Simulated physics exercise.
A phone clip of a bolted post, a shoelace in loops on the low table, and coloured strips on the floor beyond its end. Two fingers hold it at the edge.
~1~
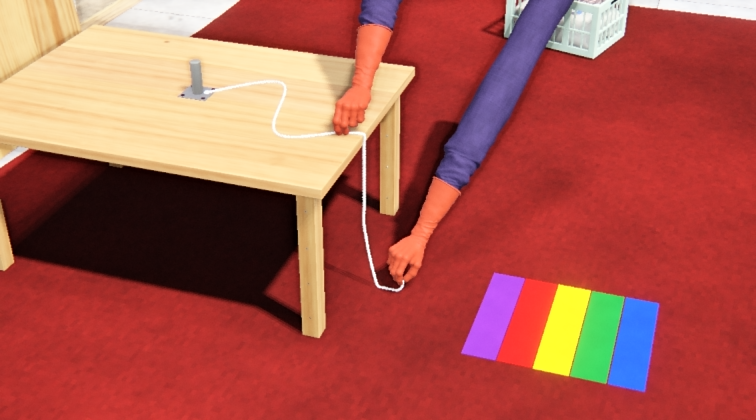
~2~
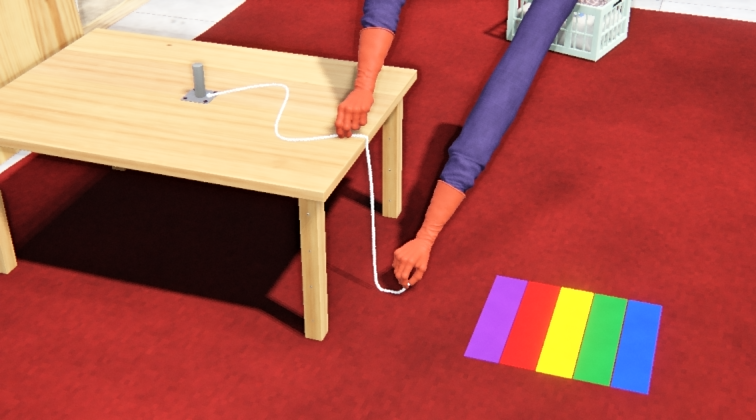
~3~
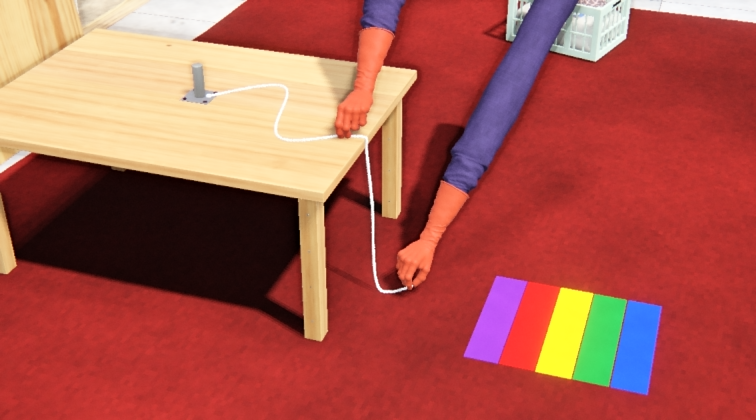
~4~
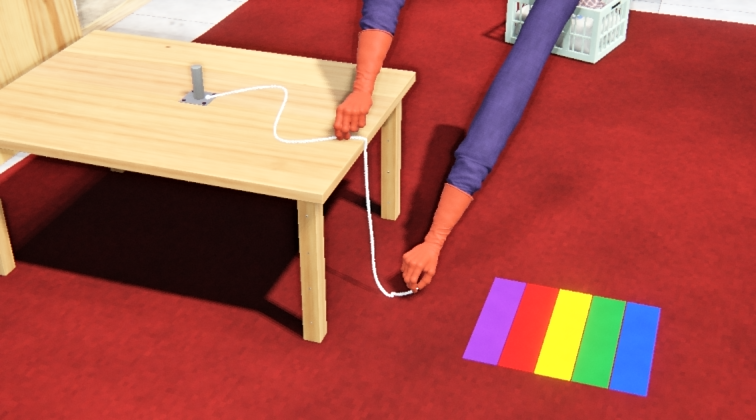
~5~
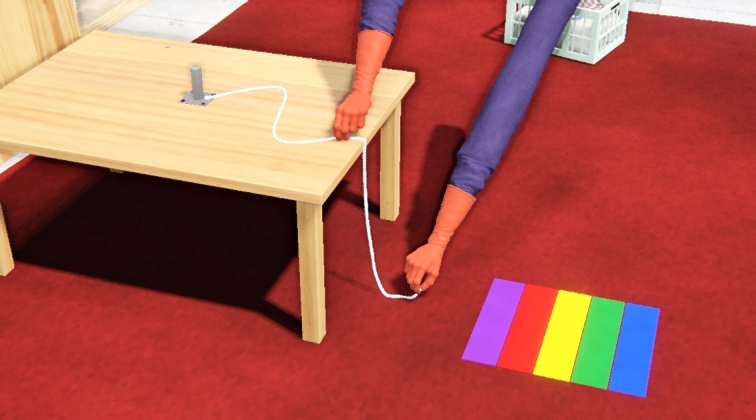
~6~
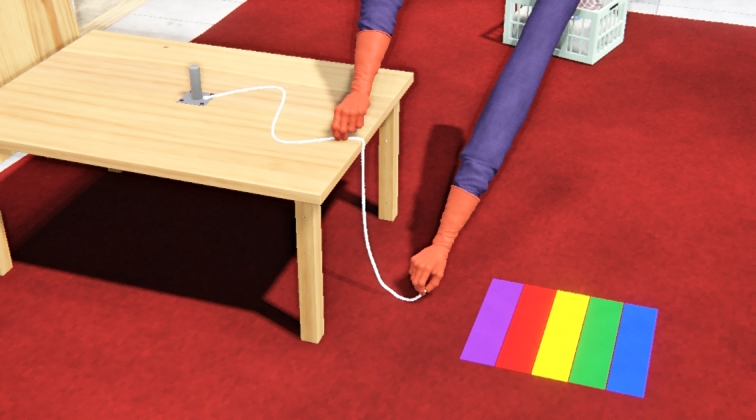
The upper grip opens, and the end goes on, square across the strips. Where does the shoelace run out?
The blue one.
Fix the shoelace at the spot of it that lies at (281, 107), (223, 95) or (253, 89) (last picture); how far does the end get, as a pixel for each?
About (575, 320), (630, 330) and (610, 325).
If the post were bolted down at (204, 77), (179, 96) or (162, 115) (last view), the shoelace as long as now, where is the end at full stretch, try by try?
About (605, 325), (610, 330) and (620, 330).
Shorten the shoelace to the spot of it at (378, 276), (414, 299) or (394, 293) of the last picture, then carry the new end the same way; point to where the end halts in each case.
Try by try, around (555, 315), (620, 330) and (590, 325).
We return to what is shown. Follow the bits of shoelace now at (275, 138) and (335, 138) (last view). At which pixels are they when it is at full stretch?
Near (383, 142) and (434, 180).
Soon after, end near (573, 320); over yellow.
After that, end near (615, 328); over green.
At the stop, end near (640, 333); over blue. It halts on the blue strip.
